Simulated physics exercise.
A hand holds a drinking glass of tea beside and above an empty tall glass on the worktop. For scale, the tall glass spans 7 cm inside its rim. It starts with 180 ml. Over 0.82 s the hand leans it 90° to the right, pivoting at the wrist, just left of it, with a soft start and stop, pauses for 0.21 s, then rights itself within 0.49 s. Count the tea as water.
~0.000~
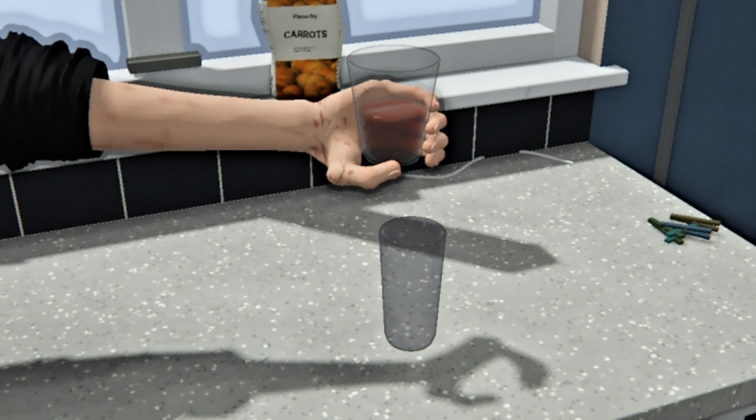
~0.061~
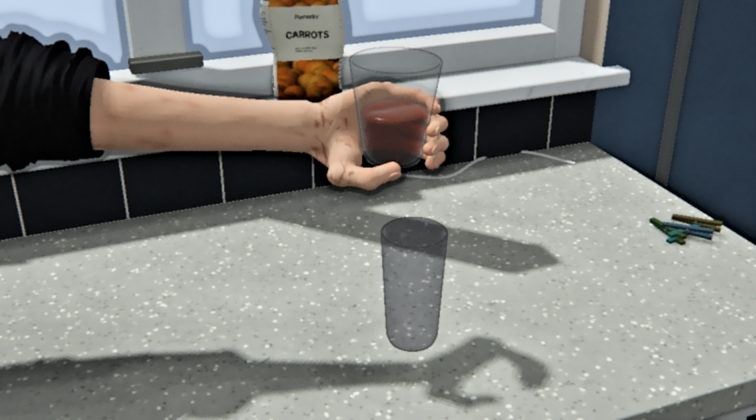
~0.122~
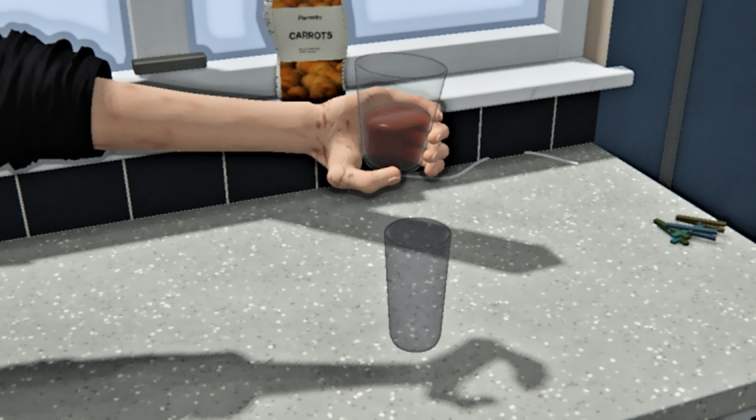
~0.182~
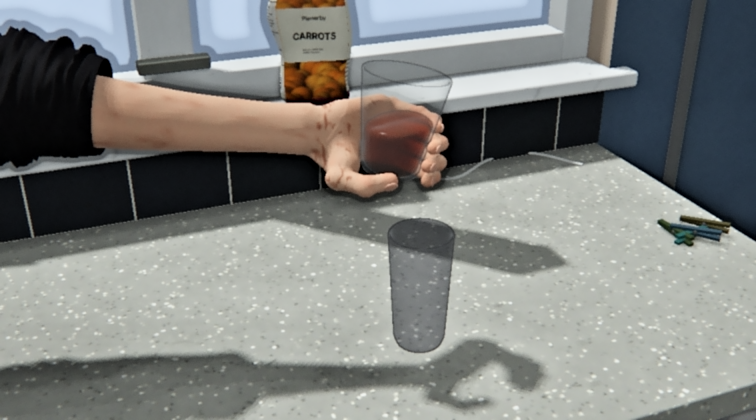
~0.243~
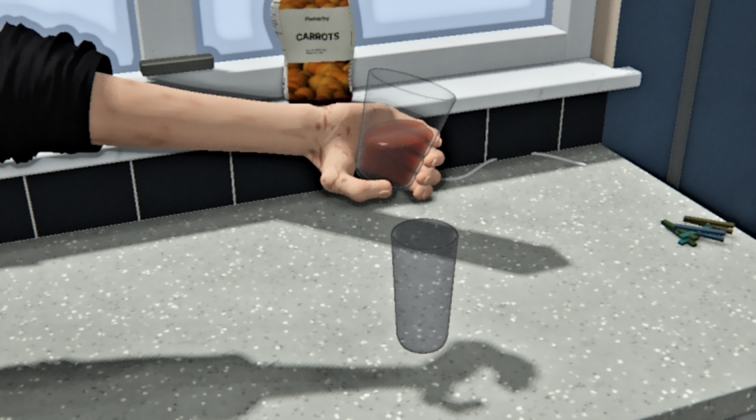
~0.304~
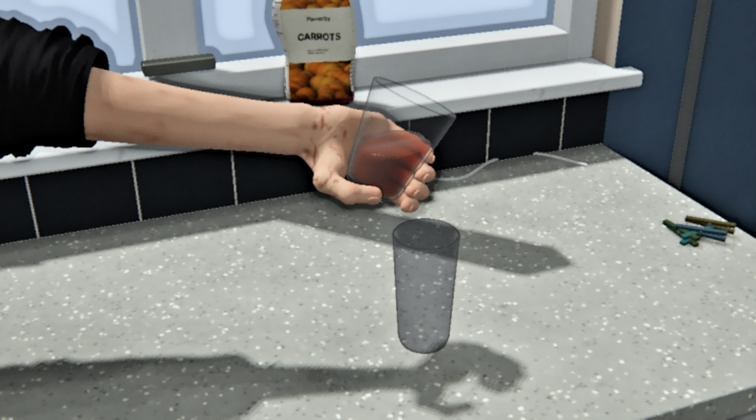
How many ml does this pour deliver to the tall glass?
Close to 150 ml.
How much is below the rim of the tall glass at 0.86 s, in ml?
Close to 60 ml.
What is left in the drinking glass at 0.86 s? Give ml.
Close to 80 ml.
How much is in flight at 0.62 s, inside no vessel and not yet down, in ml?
About 15 ml.
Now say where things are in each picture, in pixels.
In the first picture, it leans 0°; its right rim is at (434, 55); the tea meets the walls at (369, 108) and (413, 103); the tall glass's rim runs from (383, 239) to (442, 228).
In the second picture, it leans 1°; its right rim is at (437, 58); the tea meets the walls at (370, 110) and (411, 103).
In the third picture, it leans 5°; its right rim is at (442, 66); the tea meets the walls at (373, 116) and (416, 109).
In the fourth picture, it leans 11°; its right rim is at (447, 78); the tea meets the walls at (374, 124) and (416, 115).
In the fifth picture, it leans 18°; its right rim is at (450, 94); the tea meets the walls at (373, 135) and (418, 125).
In the sixth picture, it leans 27°; its right rim is at (449, 113); the tea meets the walls at (361, 148) and (415, 136).
After 0.62 s the tilt is 78° and the tall glass has 0 ml, the drinking glass 170 ml, and 0 ml is on the worktop.
After 0.86 s the tilt is 90° and the tall glass has 60 ml, the drinking glass 85 ml, and 0 ml is on the worktop.
After 1.11 s the tilt is 85° and the tall glass has 135 ml, the drinking glass 25 ml, and 15 ml is on the worktop.
After 1.37 s the tilt is 19° and the tall glass has 145 ml, the drinking glass 20 ml, and 15 ml is on the worktop.
In the end the tall glass has 145 ml, the drinking glass 20 ml, and 15 ml is on the worktop.
